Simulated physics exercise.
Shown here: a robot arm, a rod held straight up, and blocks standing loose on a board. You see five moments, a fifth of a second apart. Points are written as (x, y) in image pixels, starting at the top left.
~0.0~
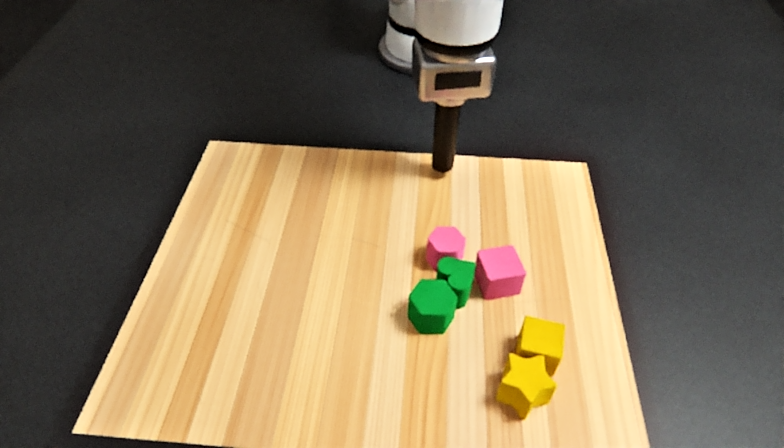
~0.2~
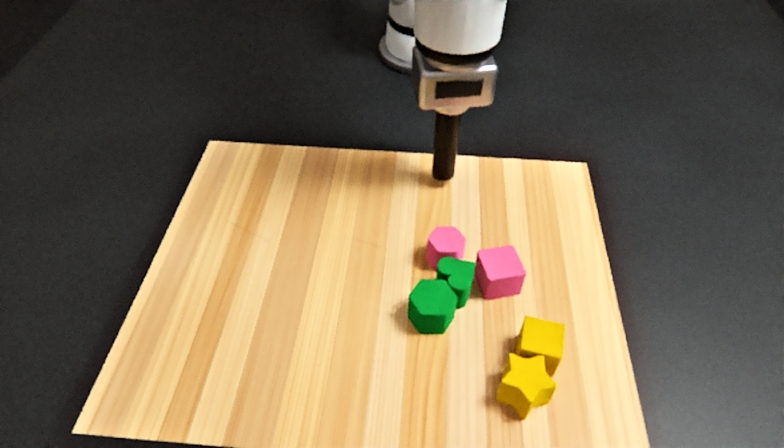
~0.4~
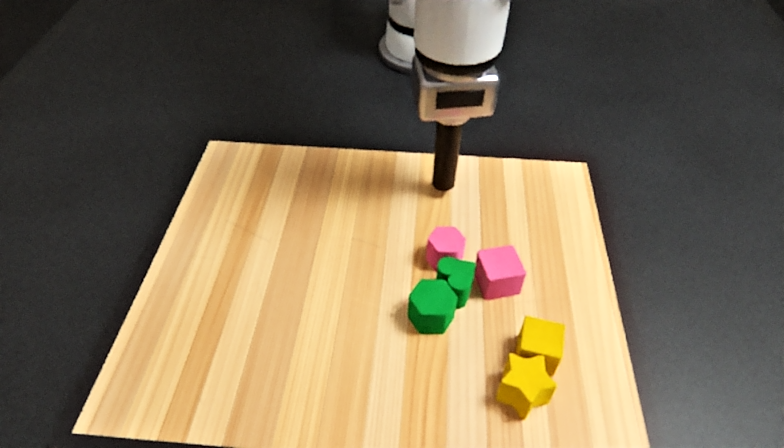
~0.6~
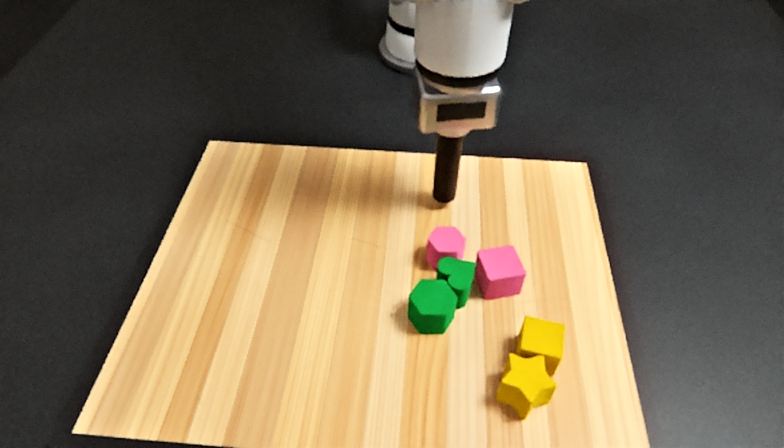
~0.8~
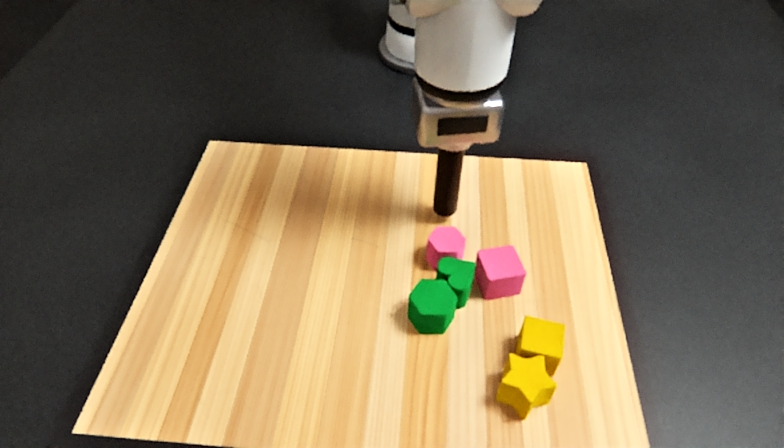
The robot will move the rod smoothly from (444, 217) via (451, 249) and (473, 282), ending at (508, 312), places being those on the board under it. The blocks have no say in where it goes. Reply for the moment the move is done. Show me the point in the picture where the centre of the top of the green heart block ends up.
Expect it around (463, 293).
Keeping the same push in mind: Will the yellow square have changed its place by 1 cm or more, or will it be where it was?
Still in place.
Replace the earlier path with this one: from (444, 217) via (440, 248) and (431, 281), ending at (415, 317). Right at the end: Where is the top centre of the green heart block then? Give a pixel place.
The middle of the upper face of the green heart block will lie at about (489, 312) in the picture.
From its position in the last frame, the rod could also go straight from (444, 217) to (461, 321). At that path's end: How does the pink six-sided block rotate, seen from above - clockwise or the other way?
Answer: With the clock.
What follows on the original path. One third of the way, rod at (453, 241); green six-sided block at (432, 299); pink six-sided block at (446, 250), turned 15° clockwise; green heart block at (458, 278), turned 15° anticlockwise.
Two thirds of the way, rod at (474, 274); green six-sided block at (429, 312), turned 35° clockwise; pink six-sided block at (444, 267), turned 50° clockwise; green heart block at (463, 293), turned 30° anticlockwise; pink square at (518, 270), turned 20° anticlockwise.
At the end, rod at (511, 304); green six-sided block at (429, 312), turned 35° clockwise; pink six-sided block at (444, 267), turned 50° clockwise; green heart block at (463, 293), turned 30° anticlockwise; pink square at (547, 280), turned 80° anticlockwise; yellow square still.
